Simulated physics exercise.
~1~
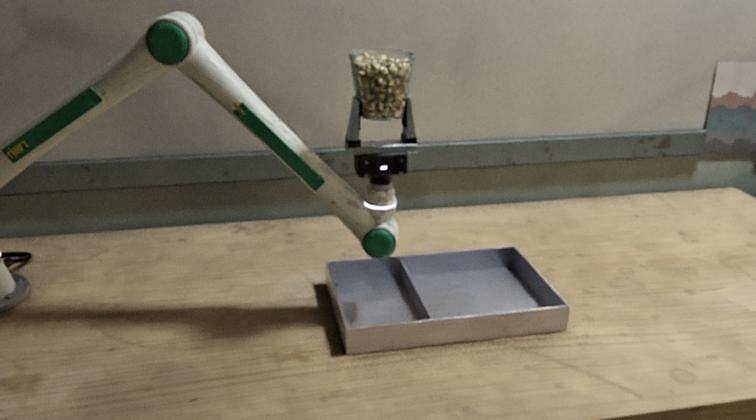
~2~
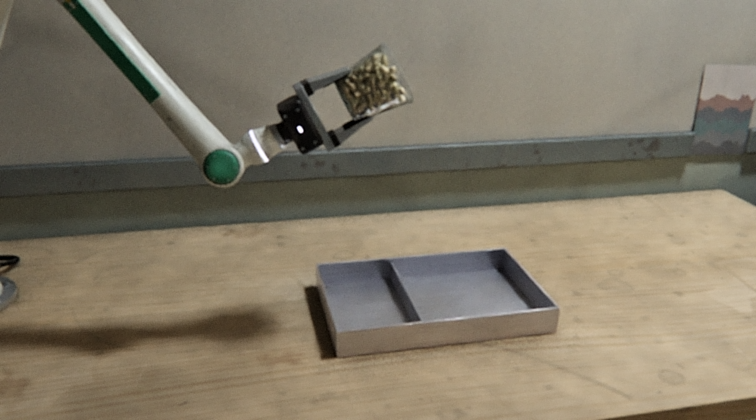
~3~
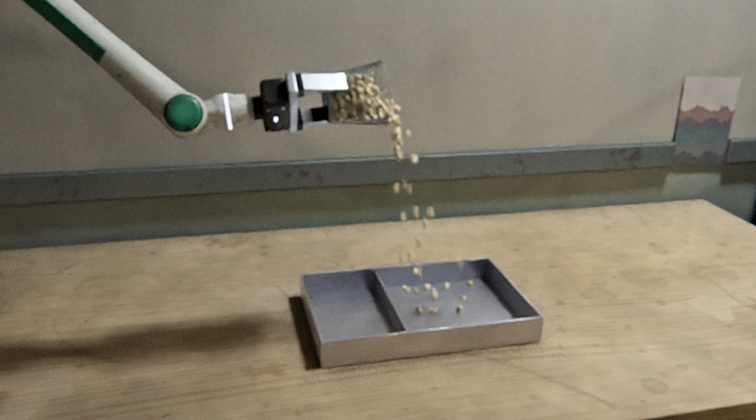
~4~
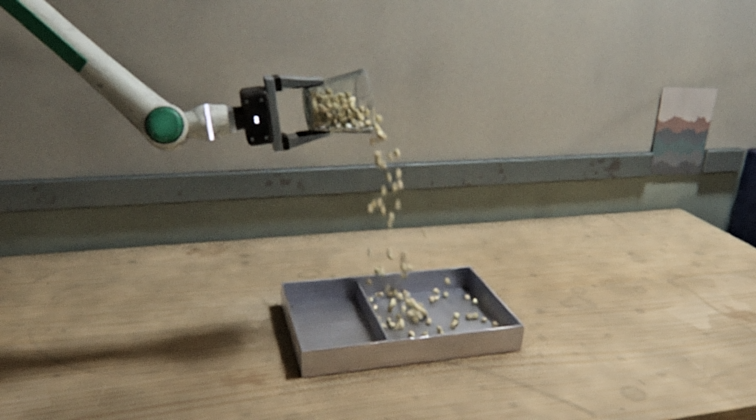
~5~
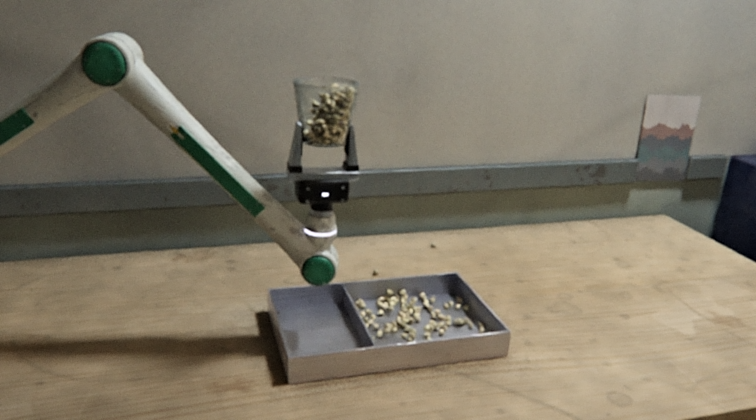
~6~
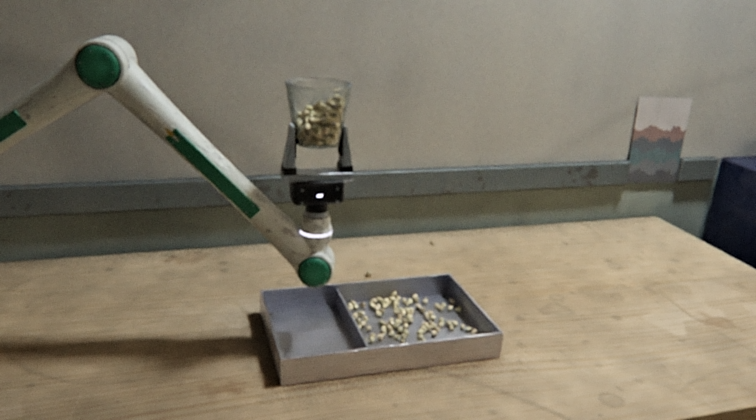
A white robot arm with green joints holds a clear tumbler of pale dried beans above a wooden table, seen from the side and slightly above against a grey wall. Below sits a shallow grey tray split by a cross wall, and a small poster hangs at right. The arm swings the tumbler up and tips it rightward onto its side. Beans stream down into the tray's right part, scattering across its floor. The arm then turns the tumbler upright again, still partly full, with a few stray beans lying on the table behind the tray.
